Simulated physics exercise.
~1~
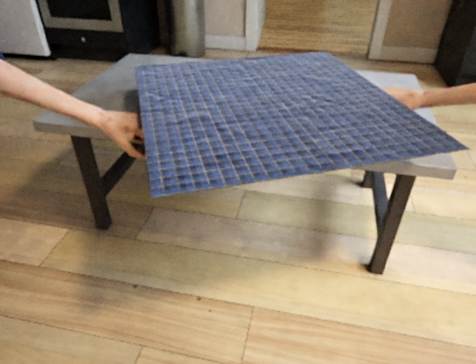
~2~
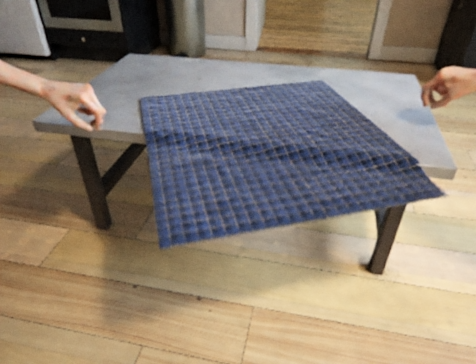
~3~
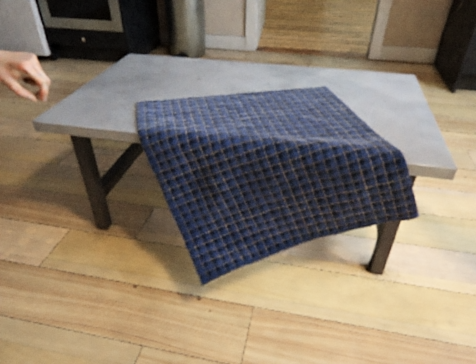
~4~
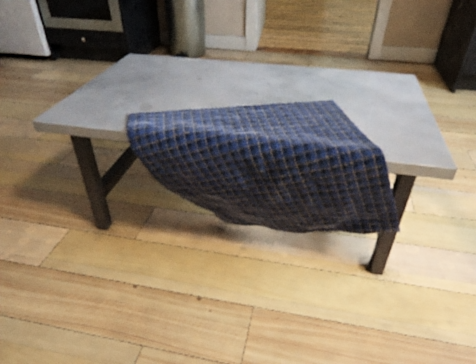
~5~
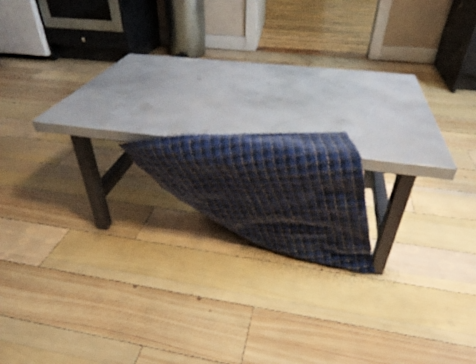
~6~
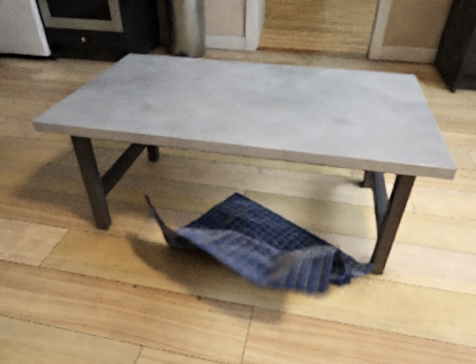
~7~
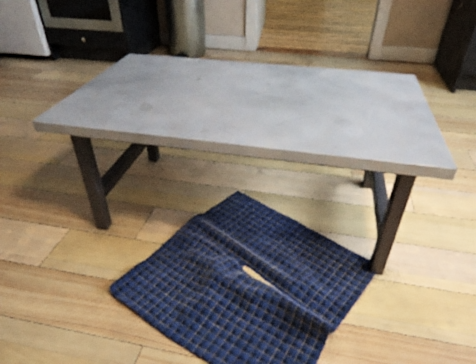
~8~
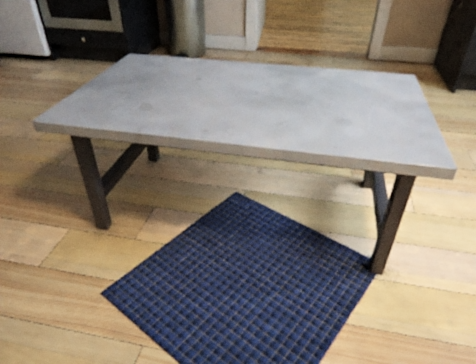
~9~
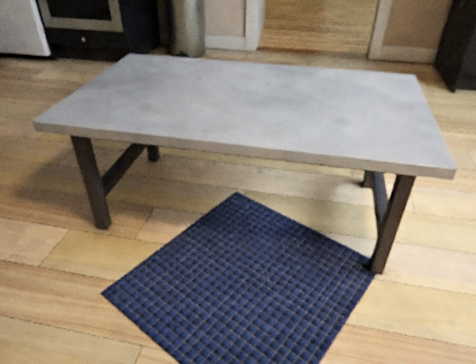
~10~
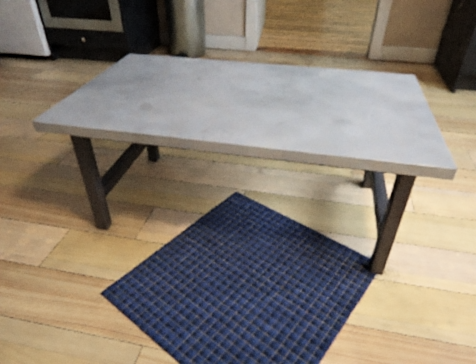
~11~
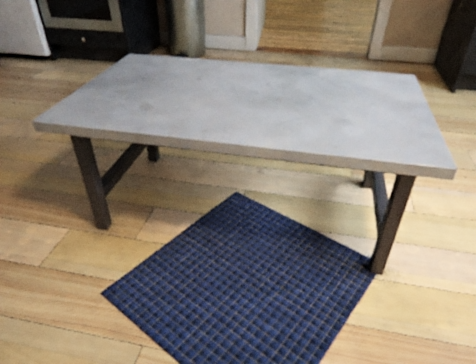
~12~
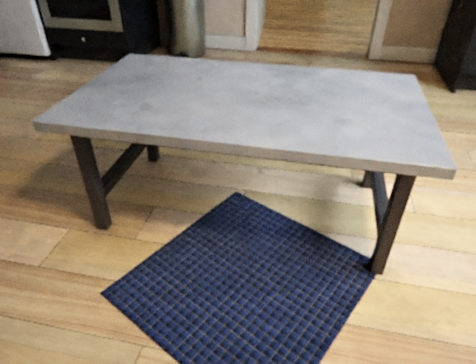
A dark blue checked cloth, held level by two hands above a grey table, was let go with part of it beyond the front edge, draped over the side, slid off completely, and ended up spread flat on the wooden floor.
